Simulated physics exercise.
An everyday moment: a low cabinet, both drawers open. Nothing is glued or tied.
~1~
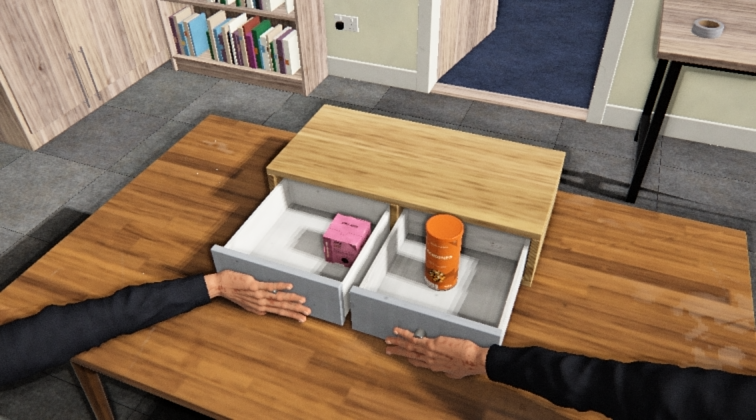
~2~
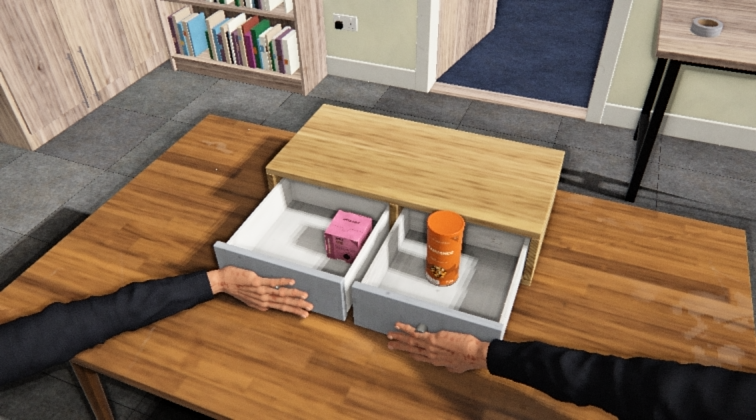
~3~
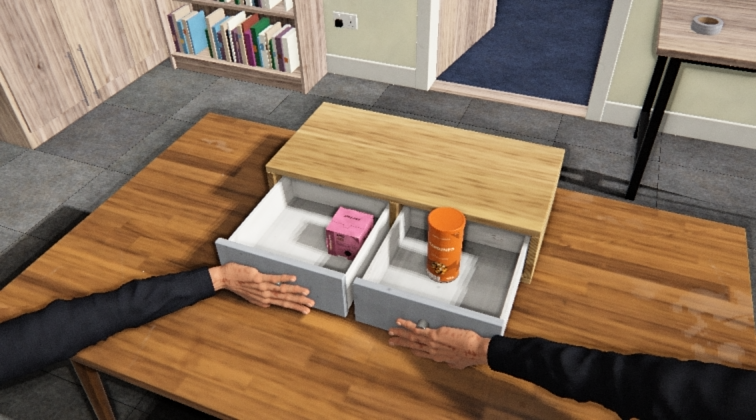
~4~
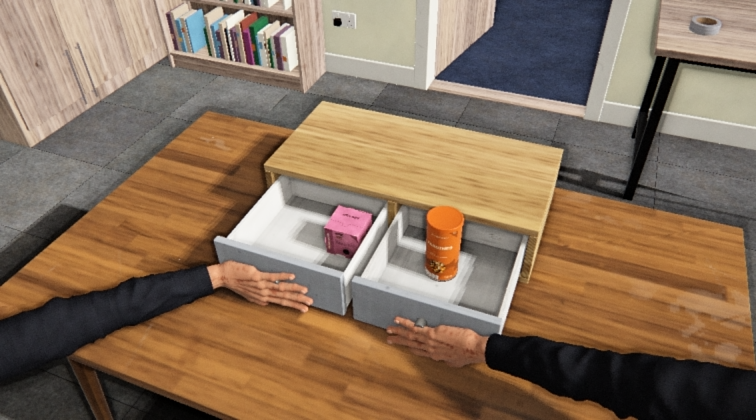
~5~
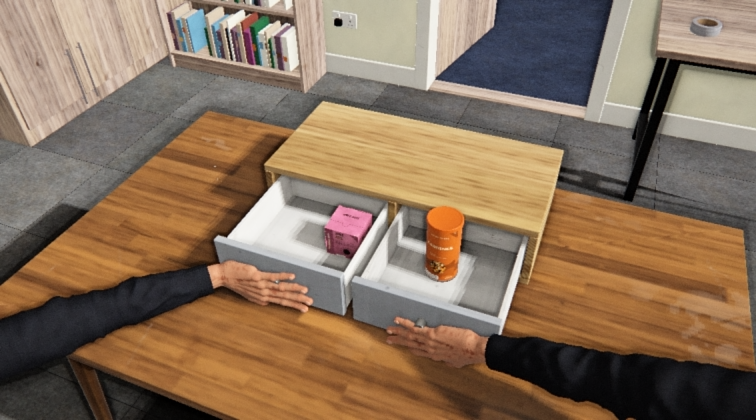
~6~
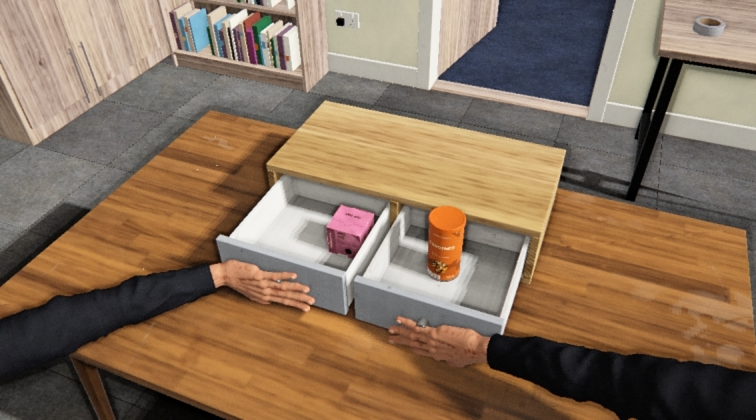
Two dark-sleeved arms barely shift, seen from above and behind, at a brown wooden table in a room with a bookshelf and doorway beyond. Their hands rest against the grey fronts of two open drawers in a low, light wood cabinet, a pink carton in the left and an orange tin in the right. Drawers and contents stay essentially still, while the view wavers very slightly.
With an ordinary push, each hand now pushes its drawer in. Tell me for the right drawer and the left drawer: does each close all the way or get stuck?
My prediction: The right drawer will most likely fall short of home; the left drawer will most likely be fully home.
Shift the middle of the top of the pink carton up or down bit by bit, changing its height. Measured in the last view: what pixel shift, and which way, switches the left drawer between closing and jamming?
Up by around 12 pixels.
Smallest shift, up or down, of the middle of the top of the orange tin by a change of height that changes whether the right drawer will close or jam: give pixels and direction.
About 16 pixels, downward.
Then, 0.40 s later than the last frame, right drawer starting in; left drawer starting in.
Then, 0.64 s later than the last frame, right drawer about half in; left drawer about half in.
When it is over, the right drawer jams; the left drawer closes.
